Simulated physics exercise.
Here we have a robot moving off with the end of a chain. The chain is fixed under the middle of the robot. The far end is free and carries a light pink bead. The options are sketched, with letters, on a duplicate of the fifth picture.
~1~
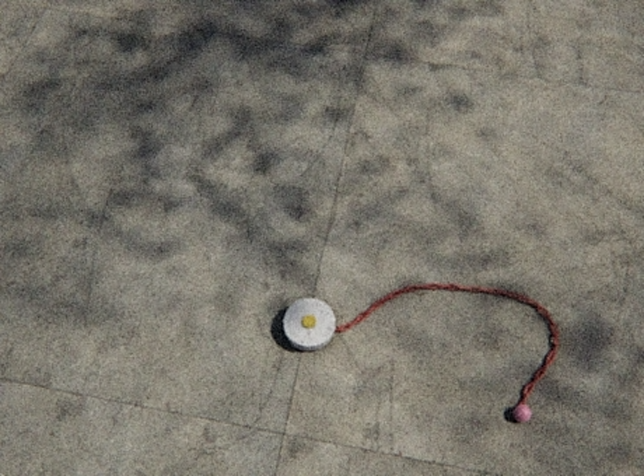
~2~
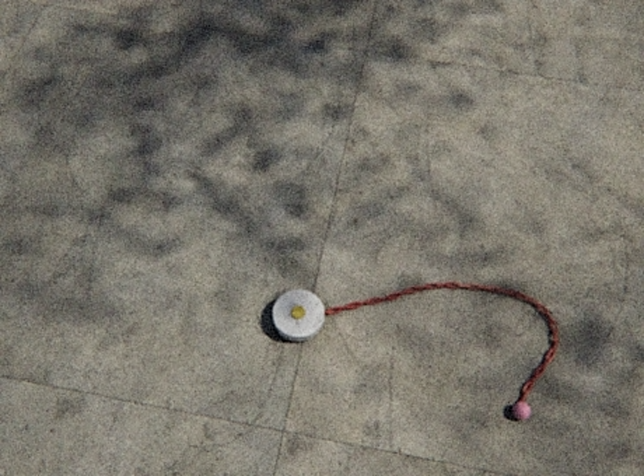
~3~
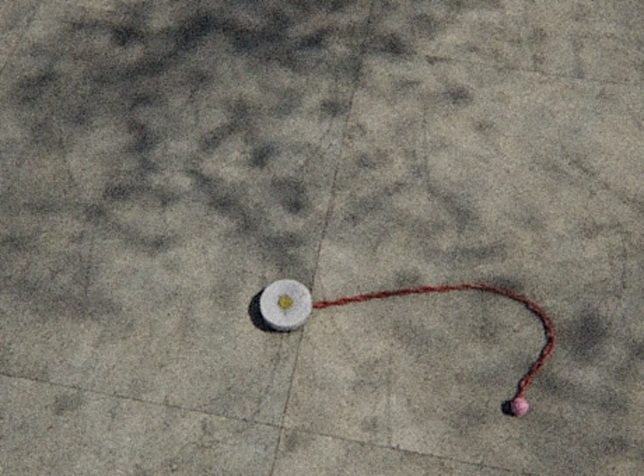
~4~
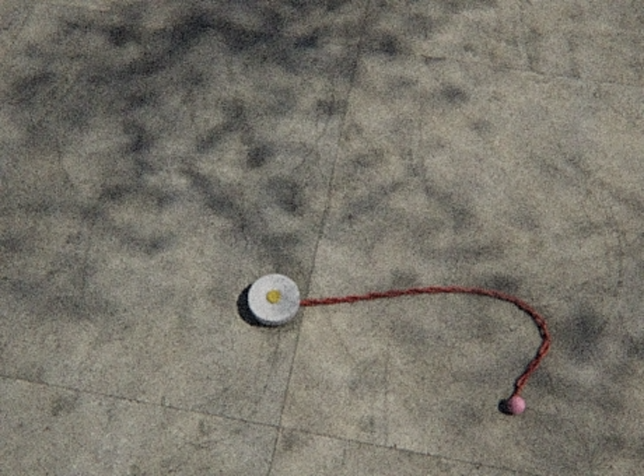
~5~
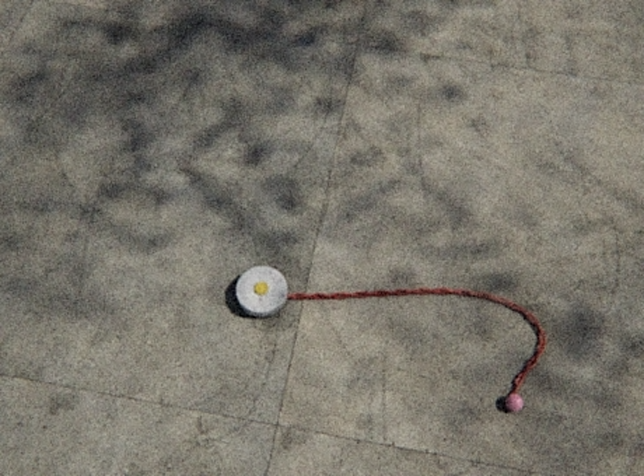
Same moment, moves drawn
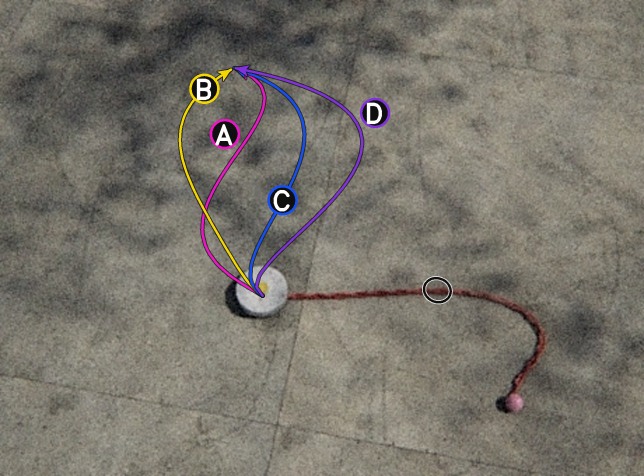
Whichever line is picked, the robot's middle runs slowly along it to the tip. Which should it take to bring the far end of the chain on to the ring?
Line C does it.
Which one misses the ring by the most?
That is B.
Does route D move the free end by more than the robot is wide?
Yes.
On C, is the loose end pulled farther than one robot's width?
Yes.
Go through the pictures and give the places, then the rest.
Robot (309, 325); free end (522, 413), in the first frame.
Robot (299, 316); free end (522, 411), in the second frame.
Robot (286, 306); free end (519, 406), in the third frame.
Robot (274, 300); free end (516, 405), in the fourth frame.
Robot (262, 292); free end (514, 403), in the fifth frame.
On the marked copy, A from (263, 296) via (223, 174) to (237, 69); B from (263, 296) via (187, 174) to (231, 70); C from (263, 296) via (300, 161) to (234, 68); D from (263, 296) via (361, 153) to (236, 68); the ring at (437, 290).
Following C. Soon after the start, robot (285, 190), middle of the chain (423, 296), free end (514, 403).
Later, robot (295, 100), middle of the chain (381, 226), free end (500, 359).
In the end, robot (233, 63), middle of the chain (335, 166), free end (438, 287); the free end is on the ring.
As for the rest, A leaves the free end at (411, 305); B leaves the free end at (392, 299); D leaves the free end at (455, 272).
